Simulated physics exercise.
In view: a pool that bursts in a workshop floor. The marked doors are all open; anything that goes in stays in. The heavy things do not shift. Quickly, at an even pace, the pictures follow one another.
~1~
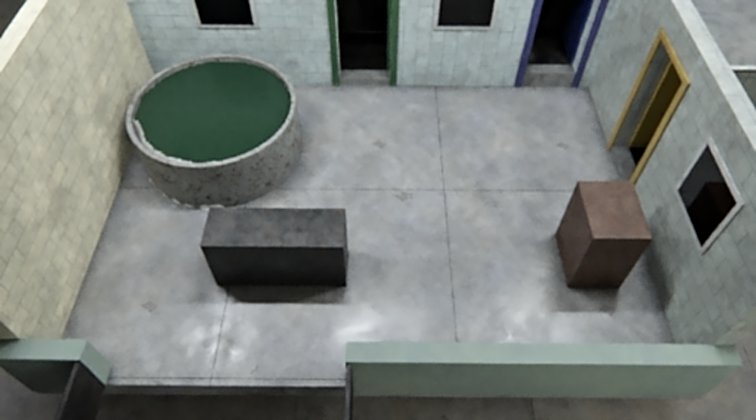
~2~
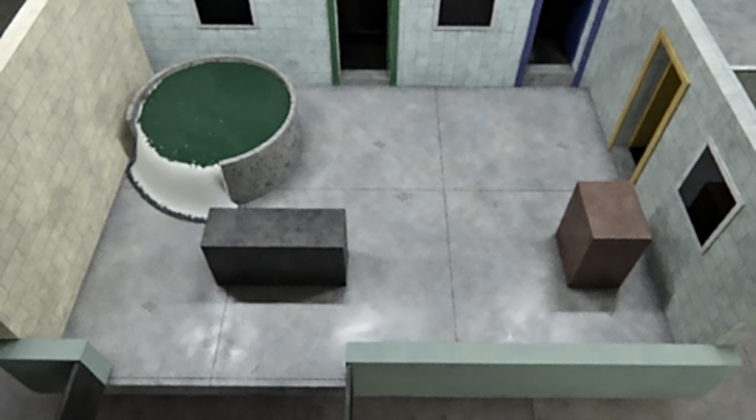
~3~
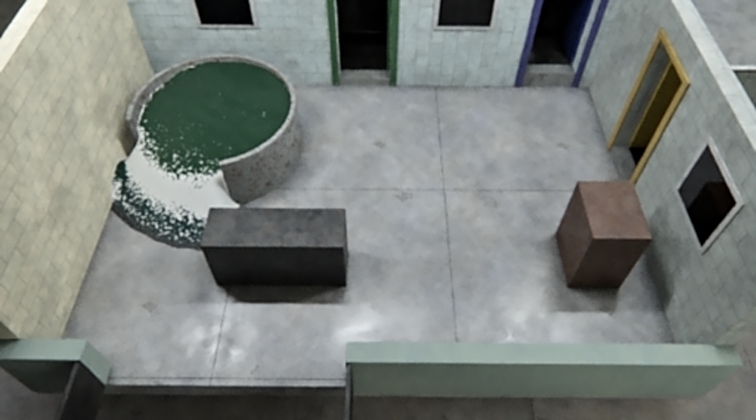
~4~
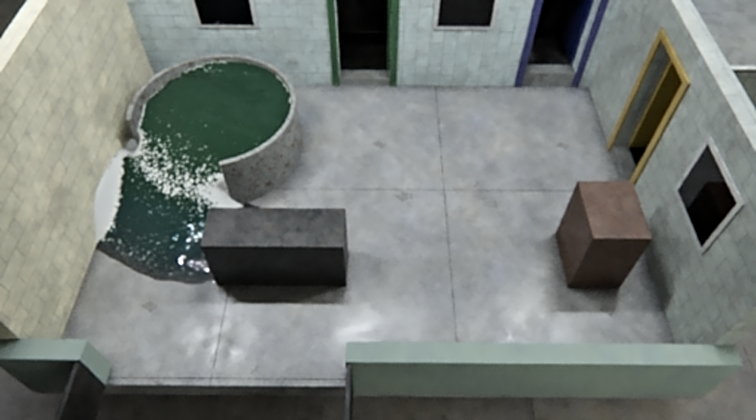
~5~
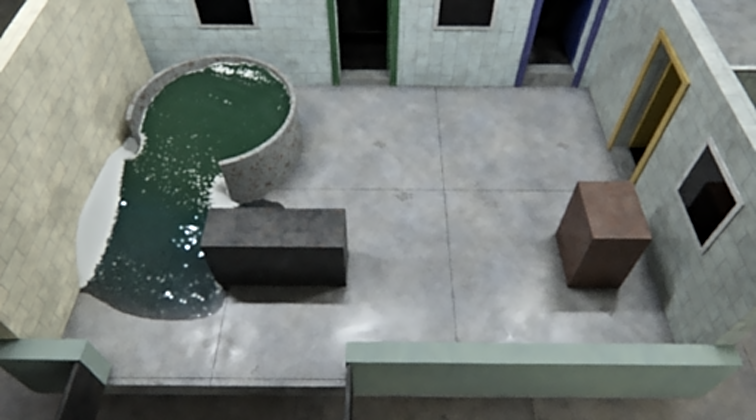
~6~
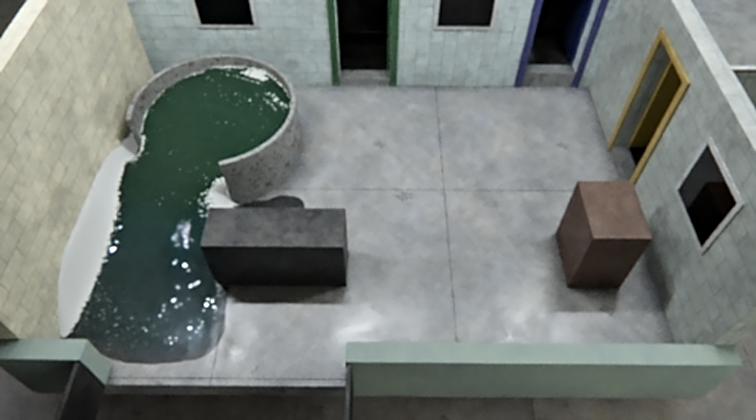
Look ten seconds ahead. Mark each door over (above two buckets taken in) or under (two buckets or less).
Green door: Under. Blue door: Under. Yellow door: Under.
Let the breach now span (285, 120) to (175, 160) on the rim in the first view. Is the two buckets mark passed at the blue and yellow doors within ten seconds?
Well, the blue door comes up short, and the yellow door crosses the threshold.
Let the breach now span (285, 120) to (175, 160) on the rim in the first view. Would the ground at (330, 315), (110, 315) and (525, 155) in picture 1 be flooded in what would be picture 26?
The first spot is spared, the second swamped, the third swamped.
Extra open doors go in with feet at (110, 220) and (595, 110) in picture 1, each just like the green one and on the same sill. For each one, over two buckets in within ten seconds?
Lab note - first crosses the line, second stays short of the line.
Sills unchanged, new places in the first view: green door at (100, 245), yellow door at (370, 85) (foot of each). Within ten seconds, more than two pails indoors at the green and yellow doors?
Green door exceeds the limit; yellow door stays within it.
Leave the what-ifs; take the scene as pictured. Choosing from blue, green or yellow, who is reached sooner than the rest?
I'd go with the green-painted one.
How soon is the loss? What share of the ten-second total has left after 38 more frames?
It would be around 85 %.
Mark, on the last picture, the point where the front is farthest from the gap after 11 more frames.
About (427, 236).
A moment on, water covers 25 % of the floor; the green door not reached, the blue door not reached, the yellow door not reached.
Next, water covers 25 % of the floor; the green door not reached, the blue door not reached, the yellow door not reached.
Then, water covers 40 % of the floor; the green door wet at the sill, nothing in, the blue door not reached, the yellow door not reached.
Later, water covers 80 % of the floor; the green door wet at the sill, nothing in, the blue door not reached, the yellow door not reached.
In the end, water covers 95 % of the floor; the green door wet at the sill, nothing in, the blue door wet at the sill, nothing in, the yellow door wet at the sill, nothing in.
